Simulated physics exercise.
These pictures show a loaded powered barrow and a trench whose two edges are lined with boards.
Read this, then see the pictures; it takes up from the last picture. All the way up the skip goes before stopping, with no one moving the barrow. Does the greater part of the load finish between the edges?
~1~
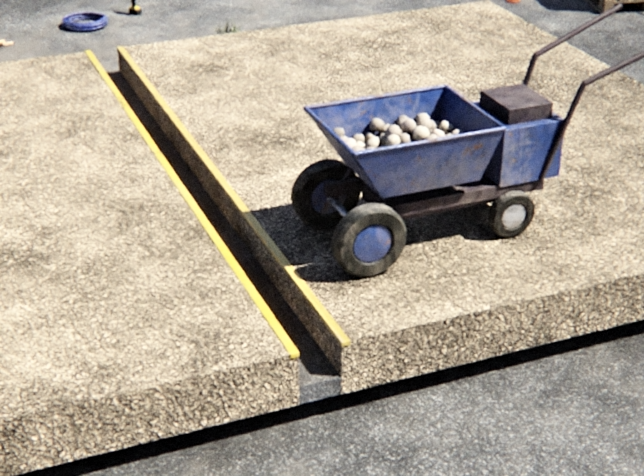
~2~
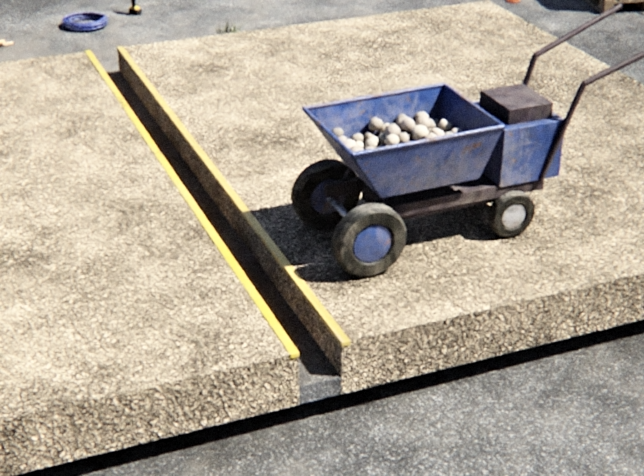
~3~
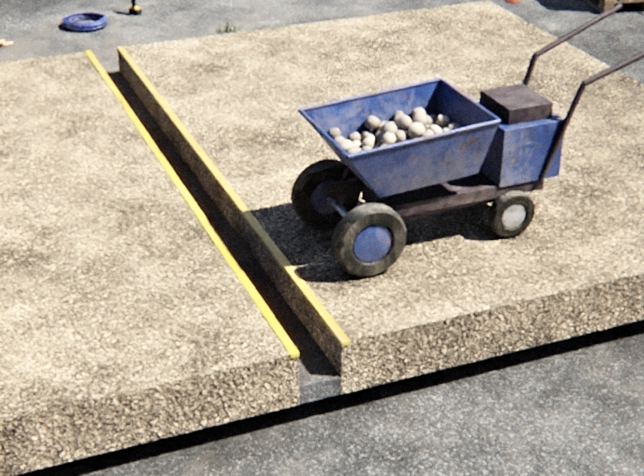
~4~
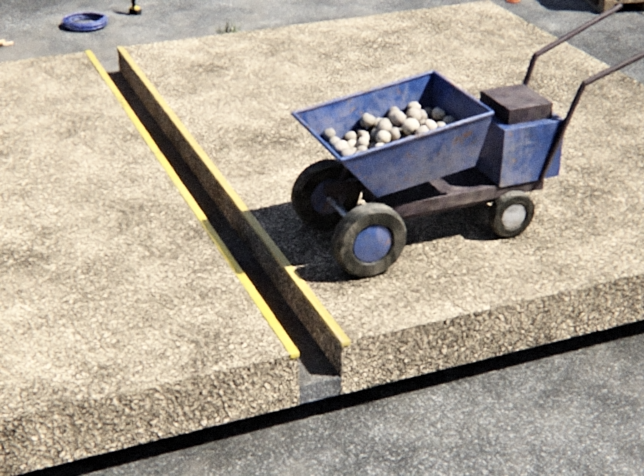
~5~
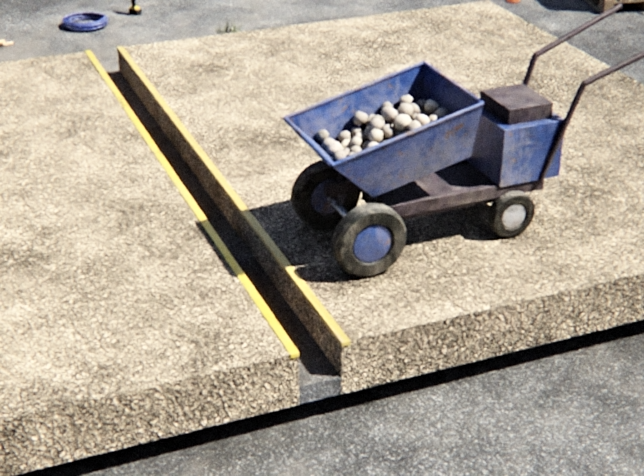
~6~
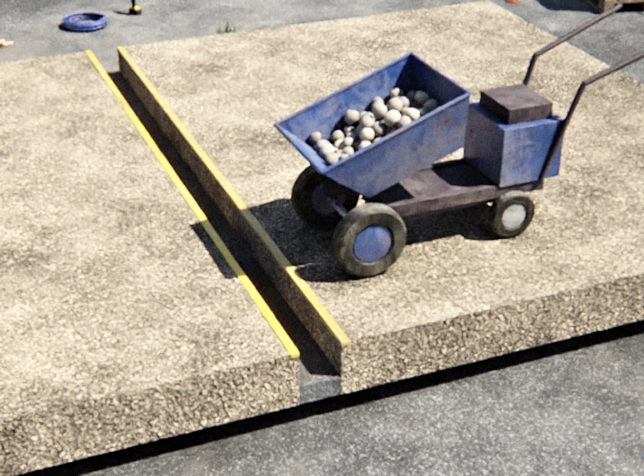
No.
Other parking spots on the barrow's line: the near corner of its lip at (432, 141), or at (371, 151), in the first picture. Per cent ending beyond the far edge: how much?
Try 1 about 0 %, try 2 about 50 %.
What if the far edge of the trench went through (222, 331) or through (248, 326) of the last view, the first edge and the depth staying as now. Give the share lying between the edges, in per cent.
In order: Some 90 per cent, then some 70 per cent.
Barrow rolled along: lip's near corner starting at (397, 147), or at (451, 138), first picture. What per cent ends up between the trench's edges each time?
About 80 percent at the first place and about 30 percent at the second.
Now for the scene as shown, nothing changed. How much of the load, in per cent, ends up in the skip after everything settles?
It comes to 5 per cent or so.
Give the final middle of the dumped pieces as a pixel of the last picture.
Near (213, 271), more or less.
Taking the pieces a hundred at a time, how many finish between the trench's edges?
Result: Near 20 in a hundred.
Just after the last frame, skip tipped steeply; every one in the skip.
A moment on, skip tipped right over; the larger part in the skip; just a few in or heaped over the trench; about a tenth beyond it; just a few falling.
Further on, skip tipped right over; roughly a quarter in the skip; about a tenth in or heaped over the trench; roughly two thirds beyond it.
When it is over, skip tipped right over; about a tenth in the skip; roughly a quarter in or heaped over the trench; the larger part beyond it.
